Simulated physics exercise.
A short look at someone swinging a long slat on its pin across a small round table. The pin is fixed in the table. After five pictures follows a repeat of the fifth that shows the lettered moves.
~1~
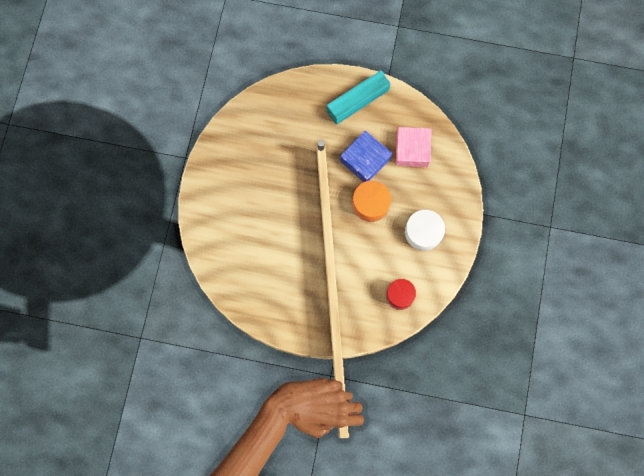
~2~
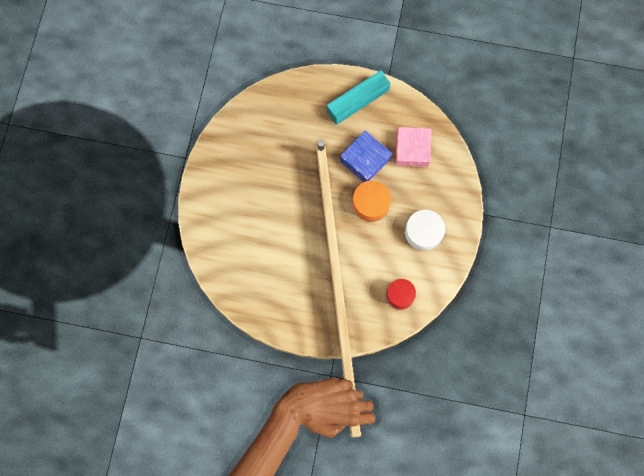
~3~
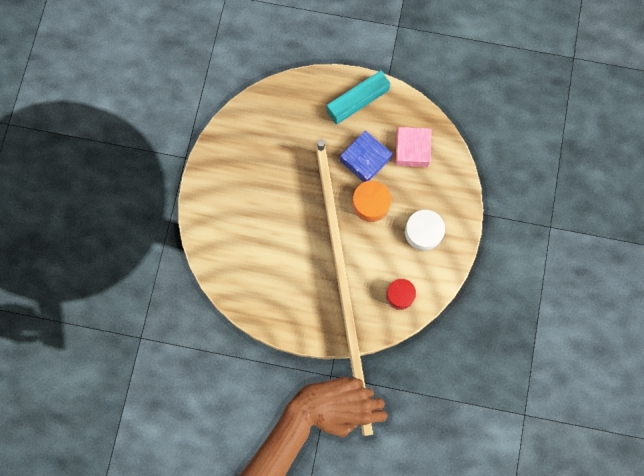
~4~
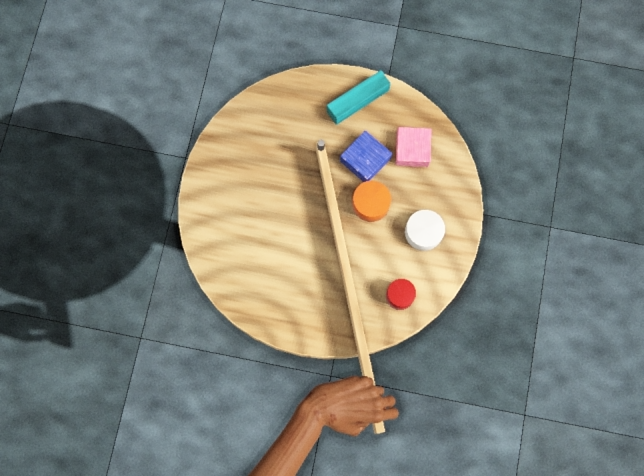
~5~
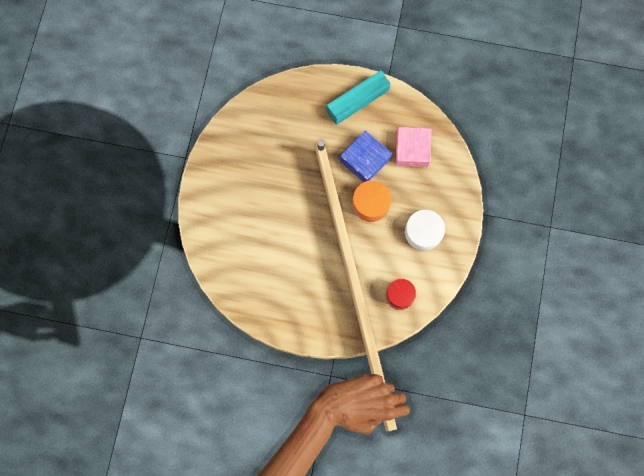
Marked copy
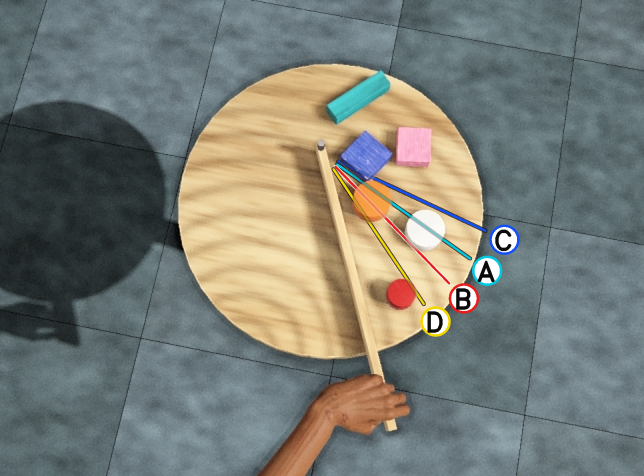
A hand and forearm reach in from the bottom, gripping a long wooden slat pinned on a small round table, seen from directly above a grey tiled floor. A turquoise stick, blue and pink blocks, an orange tin, a white tin and a smaller red disc sit right of the slat. The hand slowly swings its near end rightward, while the objects stay still.
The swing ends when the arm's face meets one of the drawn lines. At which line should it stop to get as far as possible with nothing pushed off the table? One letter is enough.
As far as mark A.
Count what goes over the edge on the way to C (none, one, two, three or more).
By then, one.
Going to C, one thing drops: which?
The red tin.
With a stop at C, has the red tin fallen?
Yes.
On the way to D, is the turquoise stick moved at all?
By then, no.
On the marked copy, A at (403, 211); B at (392, 224); C at (411, 195); D at (378, 235).
Taking A. A third of the way, arm (367, 227); red tin (418, 287); turquoise stick (359, 98).
Two thirds of the way, arm (387, 213); red tin (456, 262); white tin (427, 228).
When it is over, arm (397, 201); red tin (475, 242); white tin (441, 213); nothing has fallen.
As for the rest, B is safe but short; C drops the red tin; D is safe but short.
